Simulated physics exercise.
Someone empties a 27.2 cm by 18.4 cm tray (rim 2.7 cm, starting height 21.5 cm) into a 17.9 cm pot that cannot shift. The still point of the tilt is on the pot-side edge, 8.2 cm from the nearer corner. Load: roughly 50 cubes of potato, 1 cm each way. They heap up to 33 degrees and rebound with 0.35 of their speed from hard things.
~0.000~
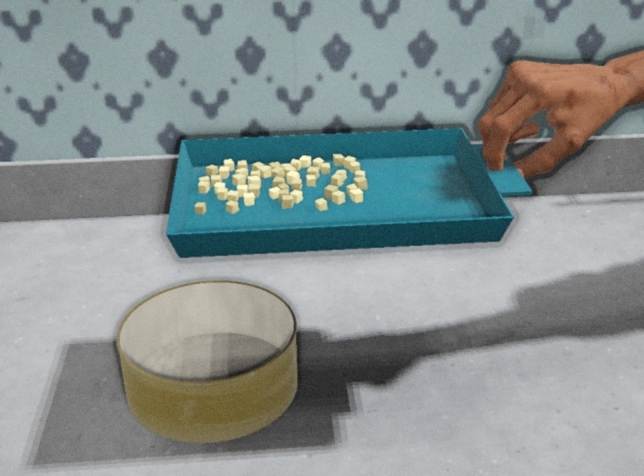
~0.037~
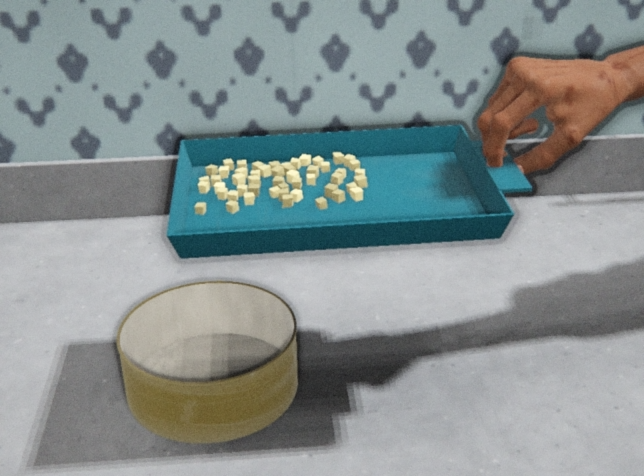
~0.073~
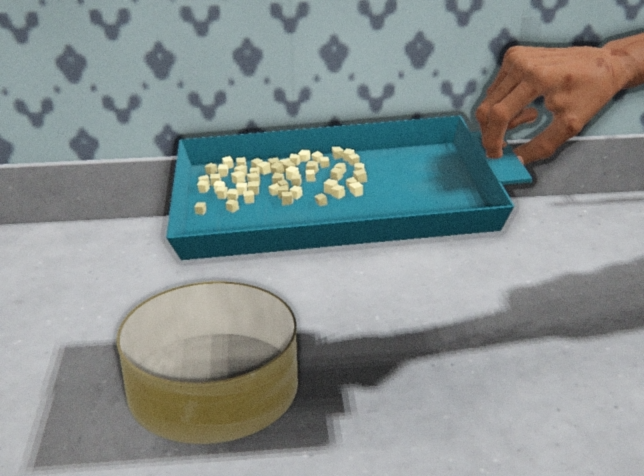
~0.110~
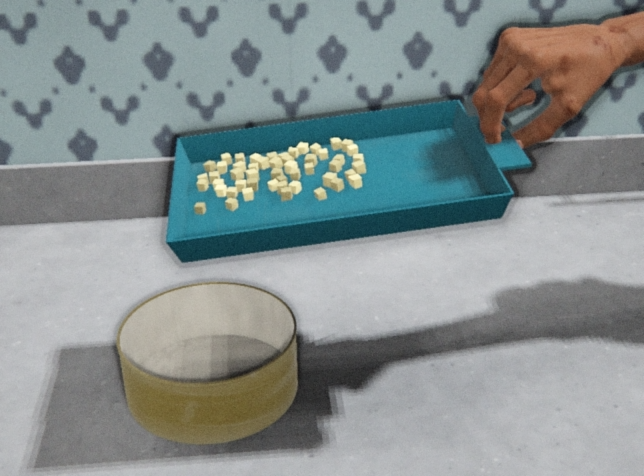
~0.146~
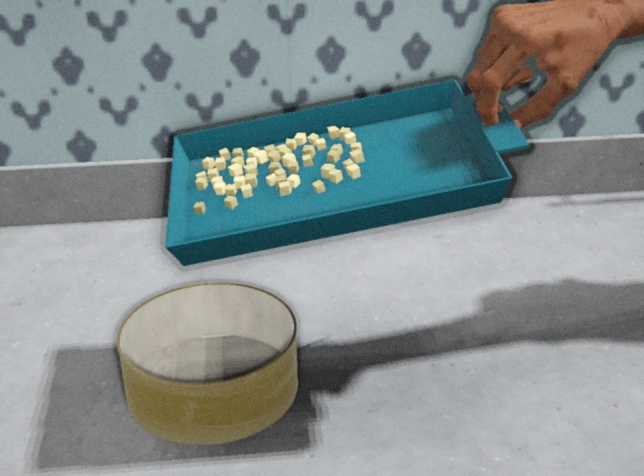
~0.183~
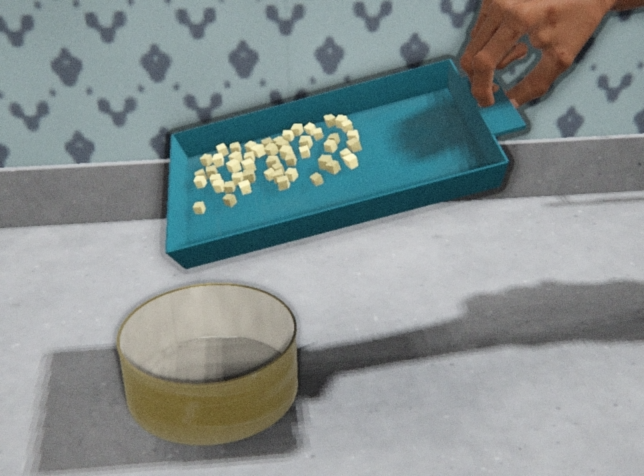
A hand raises the right end of a teal tray holding small pale cubes.
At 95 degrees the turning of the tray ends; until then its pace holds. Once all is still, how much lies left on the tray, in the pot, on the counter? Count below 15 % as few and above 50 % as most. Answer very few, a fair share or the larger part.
Left on the tray: Very few; in the pot: Very few; on the counter: The larger part.
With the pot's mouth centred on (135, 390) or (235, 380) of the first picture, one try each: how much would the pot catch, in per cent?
About 95 and 65 per cent.
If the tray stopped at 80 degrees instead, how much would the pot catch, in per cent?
In that case some 0 per cent.
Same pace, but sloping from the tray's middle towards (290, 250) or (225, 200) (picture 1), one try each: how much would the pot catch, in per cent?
Some 40 and 45 per cent.
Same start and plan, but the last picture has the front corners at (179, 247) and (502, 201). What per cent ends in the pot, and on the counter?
Pot 35, counter 65.
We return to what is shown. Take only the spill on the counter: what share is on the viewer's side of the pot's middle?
Roughly 100 per cent.
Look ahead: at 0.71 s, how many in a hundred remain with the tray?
Some 80 per cent of the load.
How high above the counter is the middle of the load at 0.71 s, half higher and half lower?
Some 20 cm.
After 0.50 s, tilt 55 degrees; the tray holds 100 %, the pot 0 %.
Then, at 0.71 s, tilt 81 degrees; the tray holds 80 %, the pot 0 %.
Then, at 1.04 s, tilt 95 degrees; the tray holds 15 %, the pot 5 %.
At rest (2.4 s), tray 0 %, pot 10 %, counter 90 %.
